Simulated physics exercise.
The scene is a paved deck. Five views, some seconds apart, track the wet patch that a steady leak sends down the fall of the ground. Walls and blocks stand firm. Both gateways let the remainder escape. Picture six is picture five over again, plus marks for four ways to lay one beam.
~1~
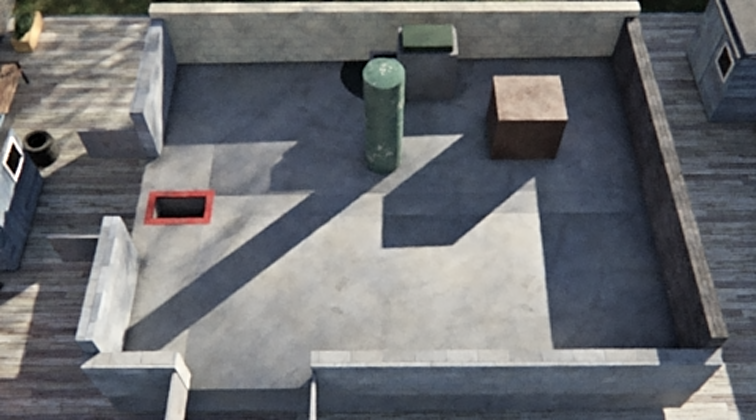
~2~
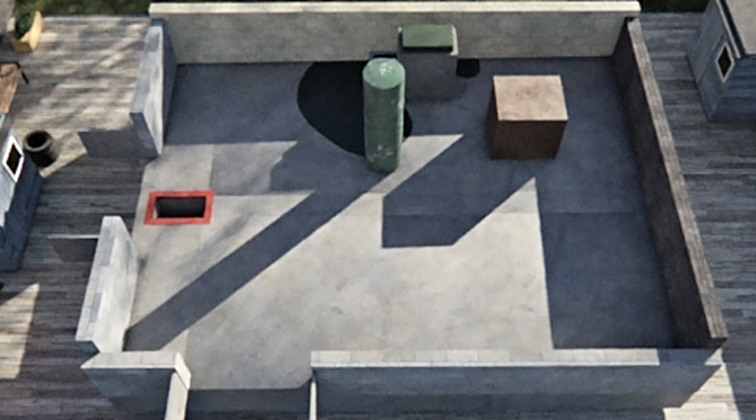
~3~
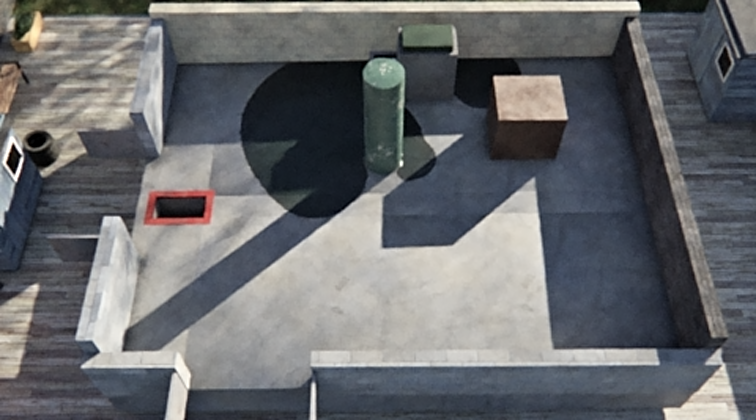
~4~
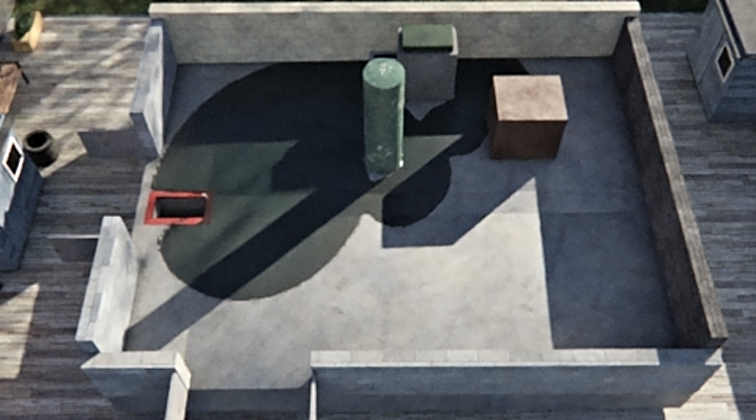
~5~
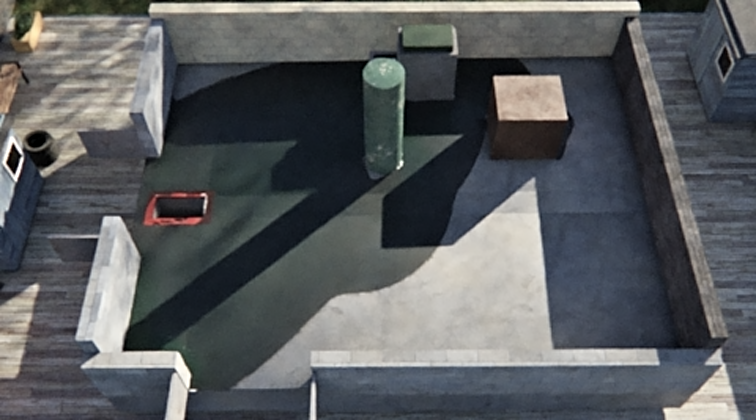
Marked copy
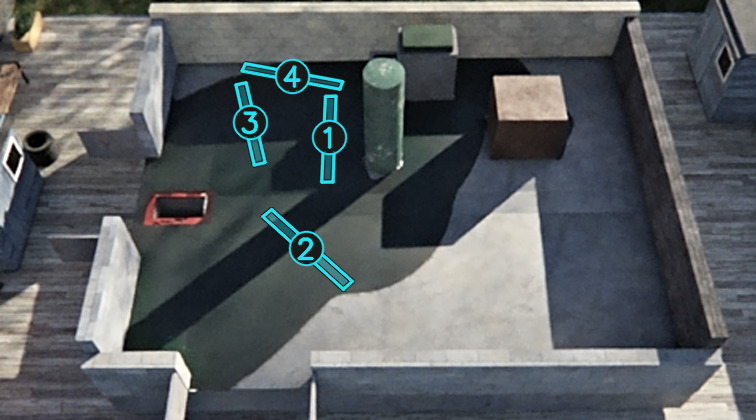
Dark liquid spreading across a walled grey deck from behind a green cylinder, passing around it and reaching the red-rimmed drain pit.
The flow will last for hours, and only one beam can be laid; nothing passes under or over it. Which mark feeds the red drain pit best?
2.
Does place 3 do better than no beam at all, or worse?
Worse.
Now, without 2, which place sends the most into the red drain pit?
Here it is place 4.
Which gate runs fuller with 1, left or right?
More leaves on the right.
On the marked copy, 1 from (327, 182) to (330, 96); 2 from (267, 213) to (347, 285); 3 from (241, 83) to (259, 163); 4 from (243, 67) to (341, 85).
With 1, about 16 % of the stream goes into the red drain pit, about 84 % out by the gates.
With 2, about 38 % of the stream goes into the red drain pit, about 61 % out by the gates.
With 3, about 15 % of the stream goes into the red drain pit, about 84 % out by the gates.
With 4, about 25 % of the stream goes into the red drain pit, about 75 % out by the gates.
